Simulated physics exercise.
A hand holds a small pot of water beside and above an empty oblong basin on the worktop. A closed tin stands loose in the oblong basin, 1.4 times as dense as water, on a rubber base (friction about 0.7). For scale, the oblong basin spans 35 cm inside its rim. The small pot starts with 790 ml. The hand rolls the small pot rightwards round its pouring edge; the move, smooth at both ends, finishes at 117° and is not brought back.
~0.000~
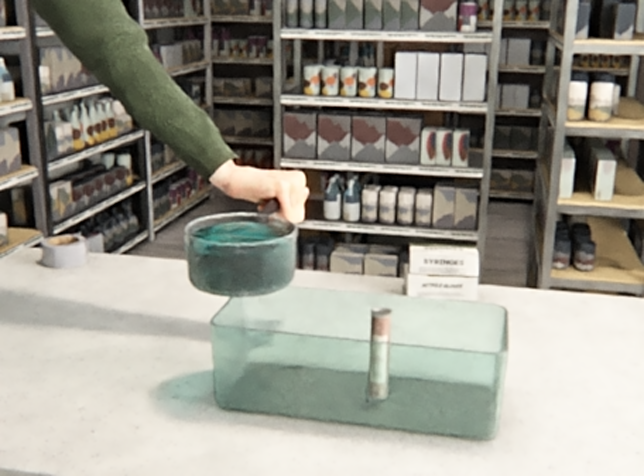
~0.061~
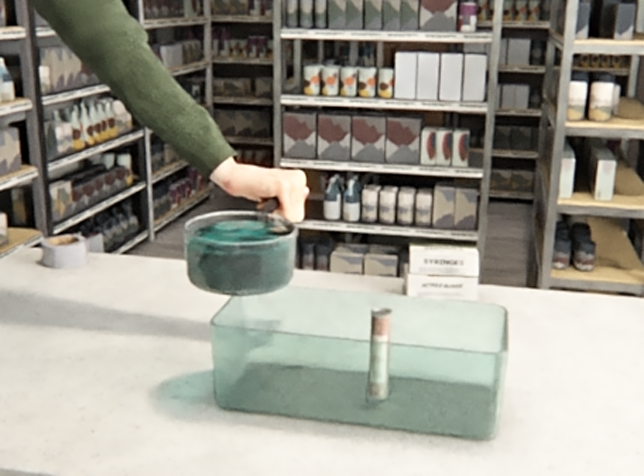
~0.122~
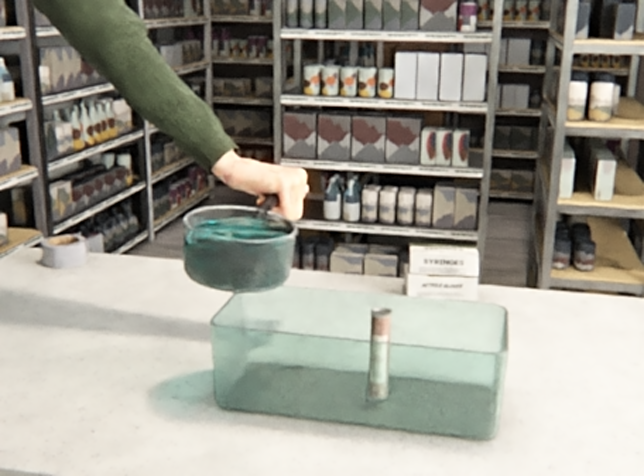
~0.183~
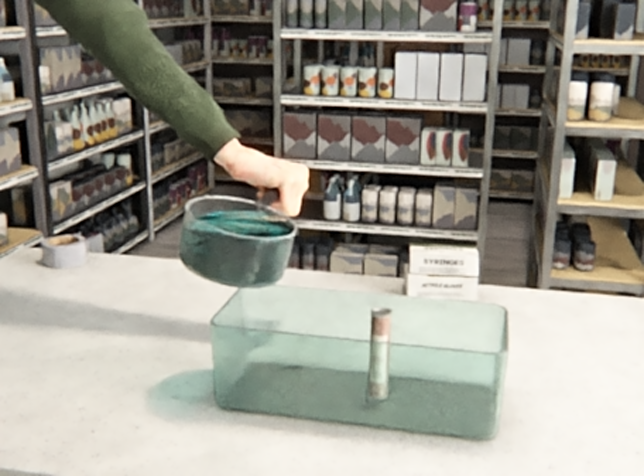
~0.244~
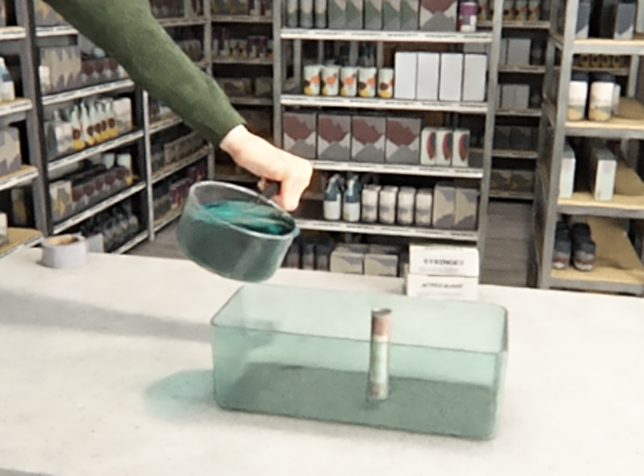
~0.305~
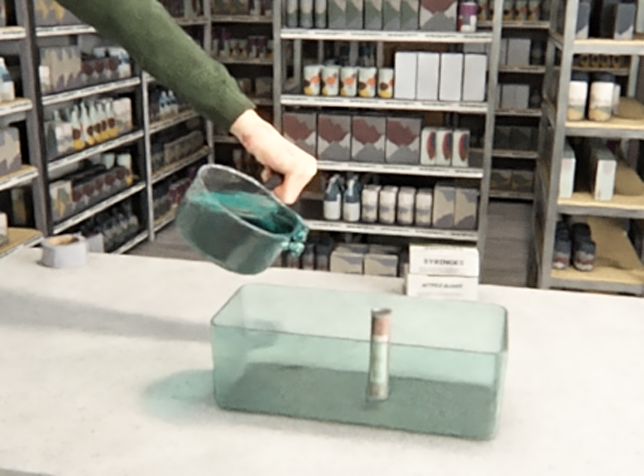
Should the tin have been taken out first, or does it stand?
The tin topples.
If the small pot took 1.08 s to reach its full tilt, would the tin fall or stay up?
Then it falls.
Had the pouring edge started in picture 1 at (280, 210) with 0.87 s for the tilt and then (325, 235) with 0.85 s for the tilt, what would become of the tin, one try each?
First it falls; then it keeps standing.
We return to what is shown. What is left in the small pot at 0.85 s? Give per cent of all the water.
Near 1 in a hundred.
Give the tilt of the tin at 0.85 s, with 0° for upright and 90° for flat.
It is at some 65°.
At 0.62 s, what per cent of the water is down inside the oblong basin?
About 28 per cent.
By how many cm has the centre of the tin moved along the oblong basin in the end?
Some 8.0 cm.
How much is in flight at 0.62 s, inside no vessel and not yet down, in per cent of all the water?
About 50 per cent.
By 0.62 s the tilt is 97° and 23 per cent is still to pour; the tin stands where it began.
By 0.85 s the tilt is 117° and 1 per cent is still to pour; the tin lies on its side.
By 1.09 s the tilt is 117° and 0 per cent is still to pour; the tin lies on its side.
By 1.35 s the tilt is 117° and 0 per cent is still to pour; the tin lies on its side.
At rest the tin lies on its side.
